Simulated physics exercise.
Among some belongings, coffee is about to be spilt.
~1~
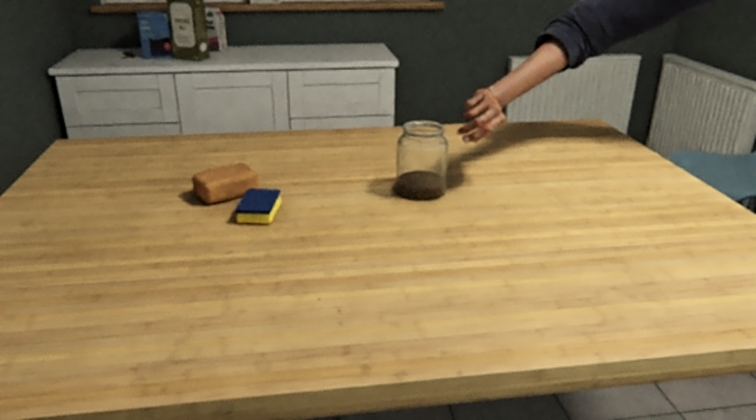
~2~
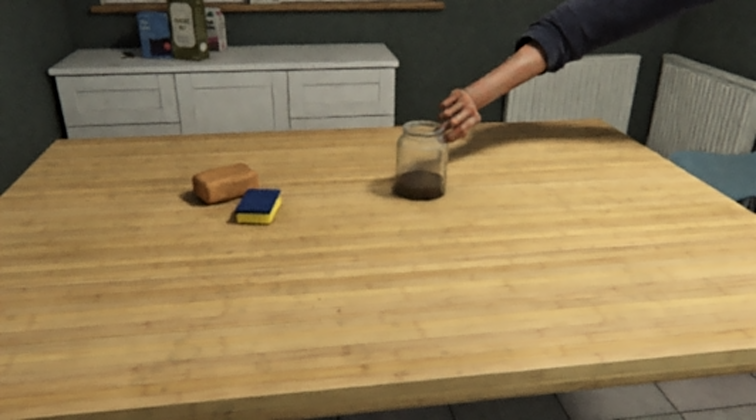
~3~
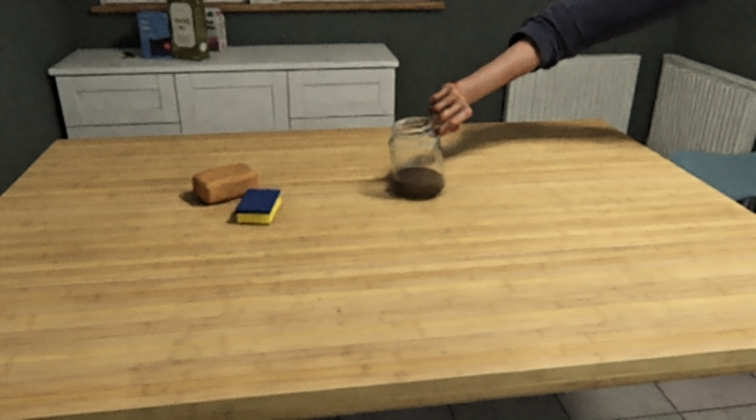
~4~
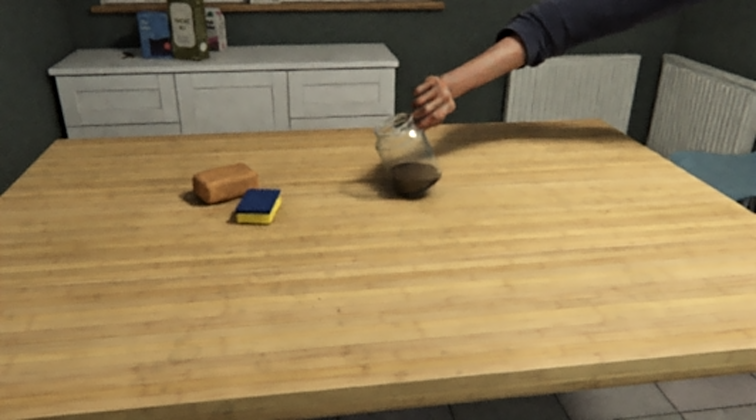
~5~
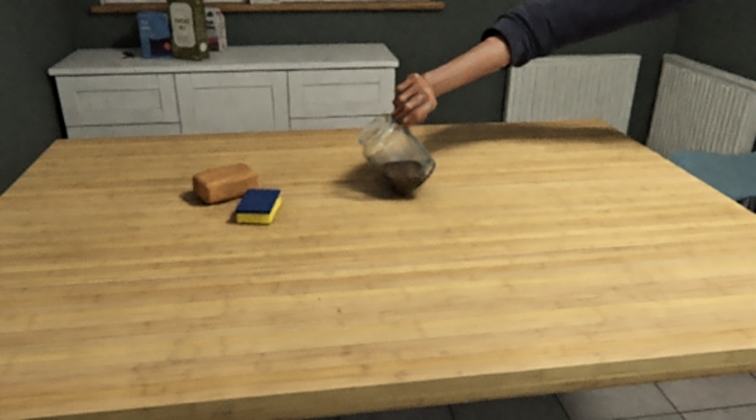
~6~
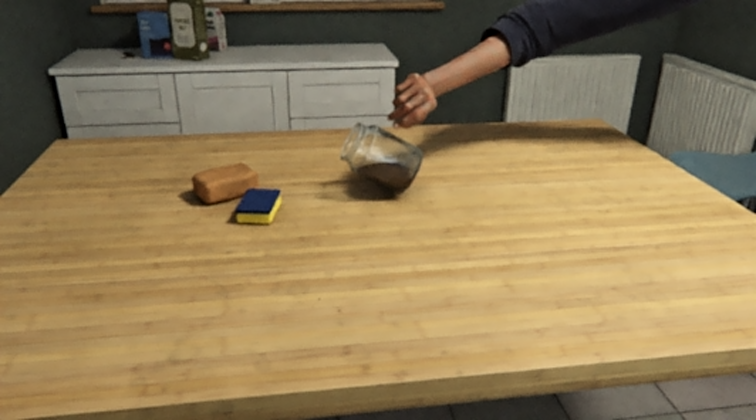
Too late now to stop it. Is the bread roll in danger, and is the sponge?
Bread roll becomes wet, sponge becomes wet.
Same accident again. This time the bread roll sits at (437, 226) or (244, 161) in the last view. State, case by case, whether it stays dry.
Try 1 - it is not hit; try 2 - it gets hit.
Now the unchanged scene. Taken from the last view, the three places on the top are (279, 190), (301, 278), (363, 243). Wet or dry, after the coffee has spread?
Well, the first one is gotten to, the second one is left alone, and the last one is left alone.
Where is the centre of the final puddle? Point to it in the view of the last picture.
(261, 195).
A moment on, the puddle covers about as much as a saucer; the bread roll is reached; the sponge is reached.
Further on, the puddle covers about as much as a plate; the bread roll is reached; the sponge is reached.
When it is over, the puddle covers about as much as a plate; the bread roll is reached; the sponge is reached.
